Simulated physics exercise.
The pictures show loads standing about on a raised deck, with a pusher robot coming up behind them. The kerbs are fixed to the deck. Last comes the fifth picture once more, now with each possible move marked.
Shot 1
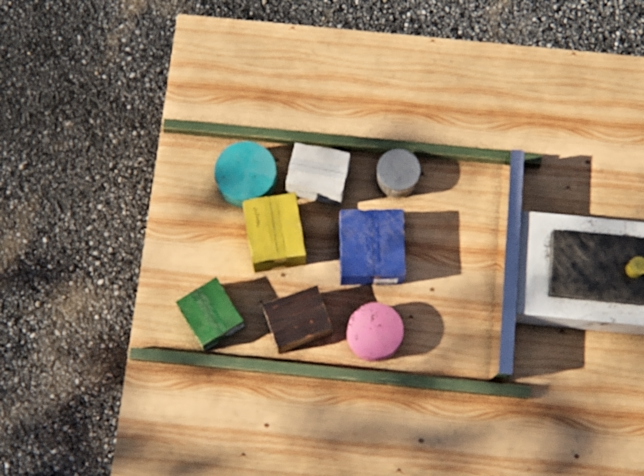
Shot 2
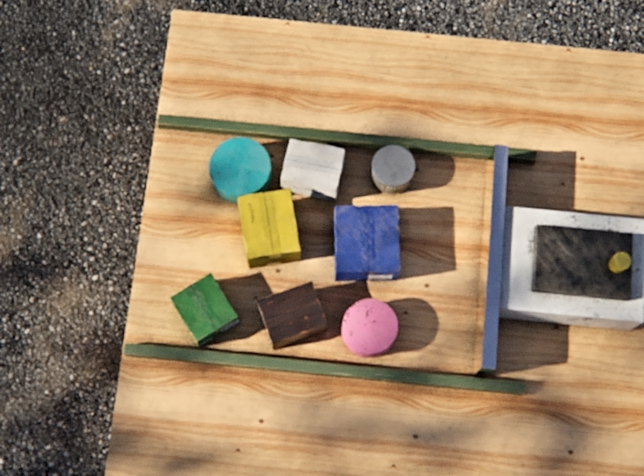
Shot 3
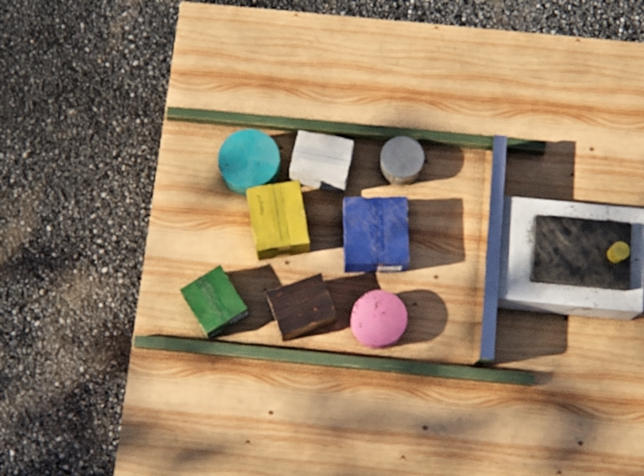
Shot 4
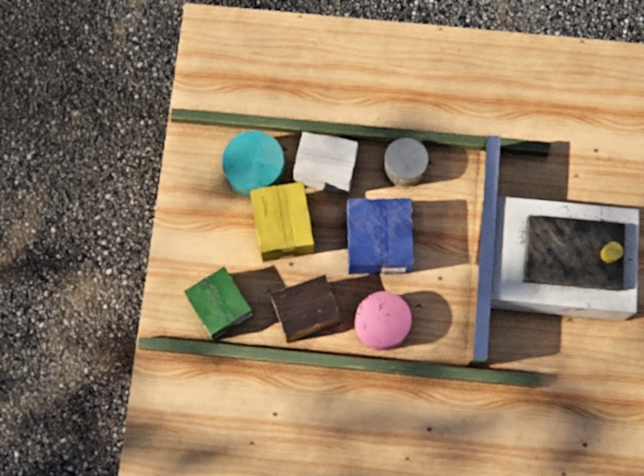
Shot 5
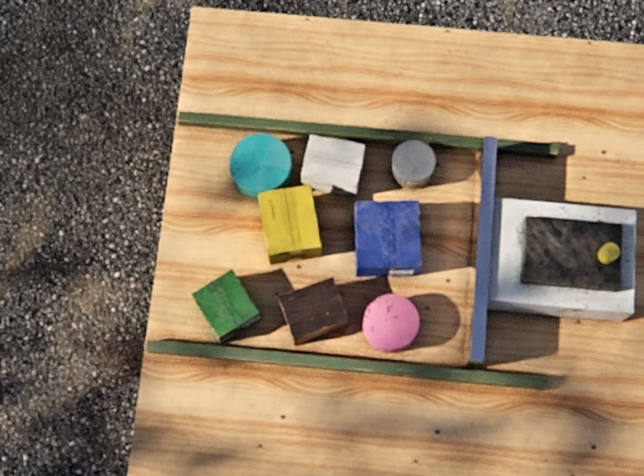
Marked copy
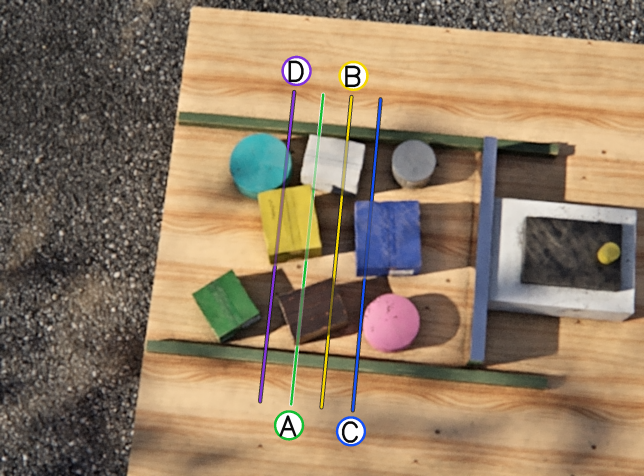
On a raised wooden deck, a robot pushes a blue bar slowly left toward motionless loads.
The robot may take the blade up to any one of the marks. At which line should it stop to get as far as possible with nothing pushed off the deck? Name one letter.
Nothing falls up to A.
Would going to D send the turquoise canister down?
Yes.
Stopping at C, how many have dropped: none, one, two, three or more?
The count is none.
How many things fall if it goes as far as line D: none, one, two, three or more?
By then, two.
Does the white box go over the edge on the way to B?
No.
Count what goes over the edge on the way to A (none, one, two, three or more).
The count is none.
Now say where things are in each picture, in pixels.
Pink canister (375, 333); green parcel (211, 315); robot (591, 266), in the first picture.
Robot (575, 261); blue parcel (366, 243), in the second picture.
Robot (574, 251); yellow parcel (278, 221), in the third picture.
Robot (567, 252); grey pail (406, 163), in the fourth picture.
Robot (564, 253); green parcel (227, 307); black crate (313, 312); blue parcel (387, 239), in the fifth picture.
On the marked copy, A at (308, 244); B at (337, 246); C at (367, 249); D at (278, 241).
Following A. Soon after the start, robot (500, 247); grey pail (396, 164); pink canister (377, 323).
Later, robot (436, 241); green parcel (196, 298); turquoise canister (228, 165).
In the end, robot (392, 237); green parcel (161, 288); turquoise canister (187, 161); nothing has fallen.
As for the rest, B is safe but short; C is safe but short; D drops the turquoise canister and green parcel.
